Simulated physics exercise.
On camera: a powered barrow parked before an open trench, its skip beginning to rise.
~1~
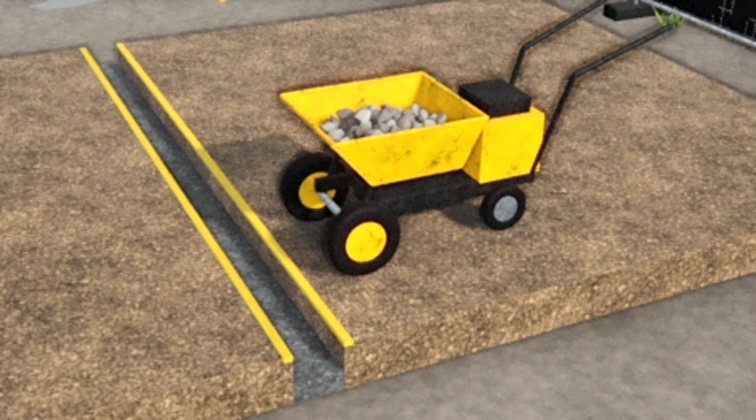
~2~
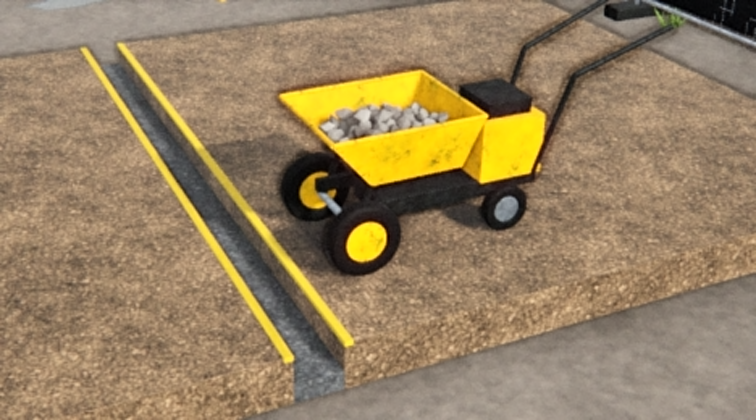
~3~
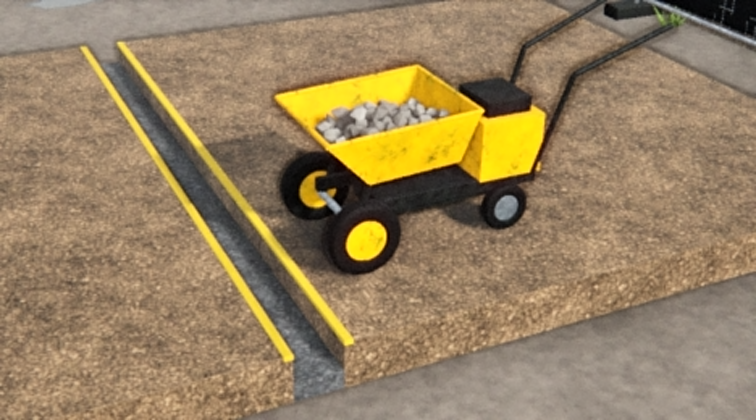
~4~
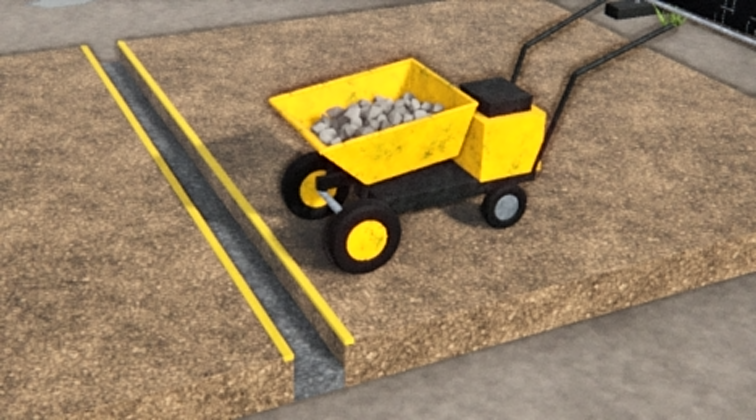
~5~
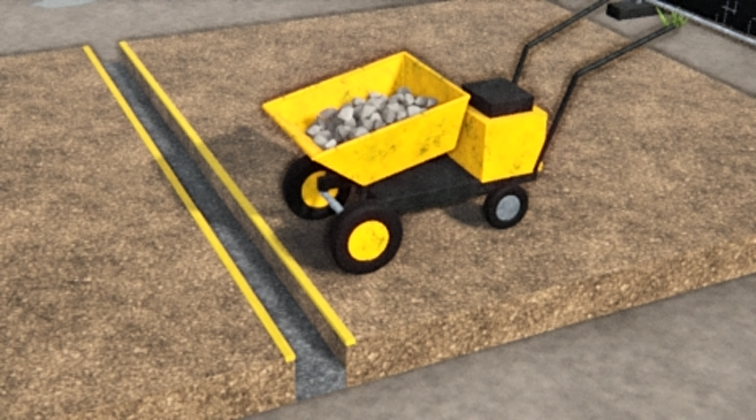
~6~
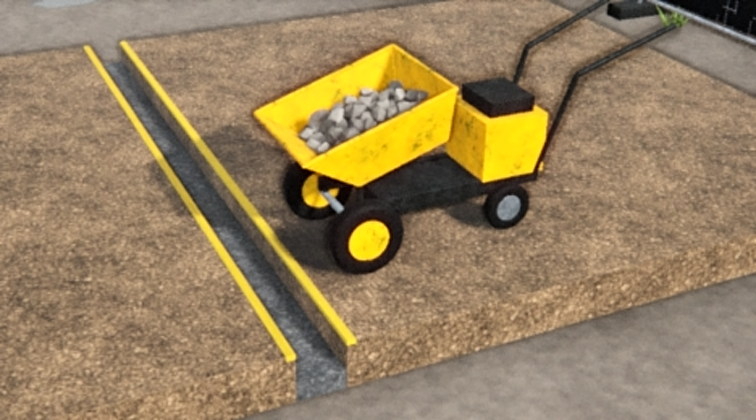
Yellow skip of a powered barrow loaded with broken grey stones, sitting level, then tilting gradually toward a narrow yellow-edged trench.
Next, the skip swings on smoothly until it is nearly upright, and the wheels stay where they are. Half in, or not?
In the trench: Under half.
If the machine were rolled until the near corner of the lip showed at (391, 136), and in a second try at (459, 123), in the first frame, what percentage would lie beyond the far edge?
Roughly 10 per cent, and 0 per cent.
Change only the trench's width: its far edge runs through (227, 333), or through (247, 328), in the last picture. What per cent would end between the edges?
In turn 70 and 40 in a hundred.
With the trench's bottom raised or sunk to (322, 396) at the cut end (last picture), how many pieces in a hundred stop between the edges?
Roughly 10 in a hundred.
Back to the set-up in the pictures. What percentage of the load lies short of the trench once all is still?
Close to 0 per cent.
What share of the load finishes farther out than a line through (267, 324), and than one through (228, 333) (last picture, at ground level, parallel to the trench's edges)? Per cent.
About 90 and 50 per cent.
Soon after the last picture, skip tipped steeply; all in the skip.
A little later, skip tipped right over; most in the skip; about a quarter beyond it; a stray few falling.
Later still, skip tipped right over; a small part in the skip; most beyond it.
By the end, skip tipped right over; a stray few in the skip; a small part in or heaped over the trench; nearly all beyond it.
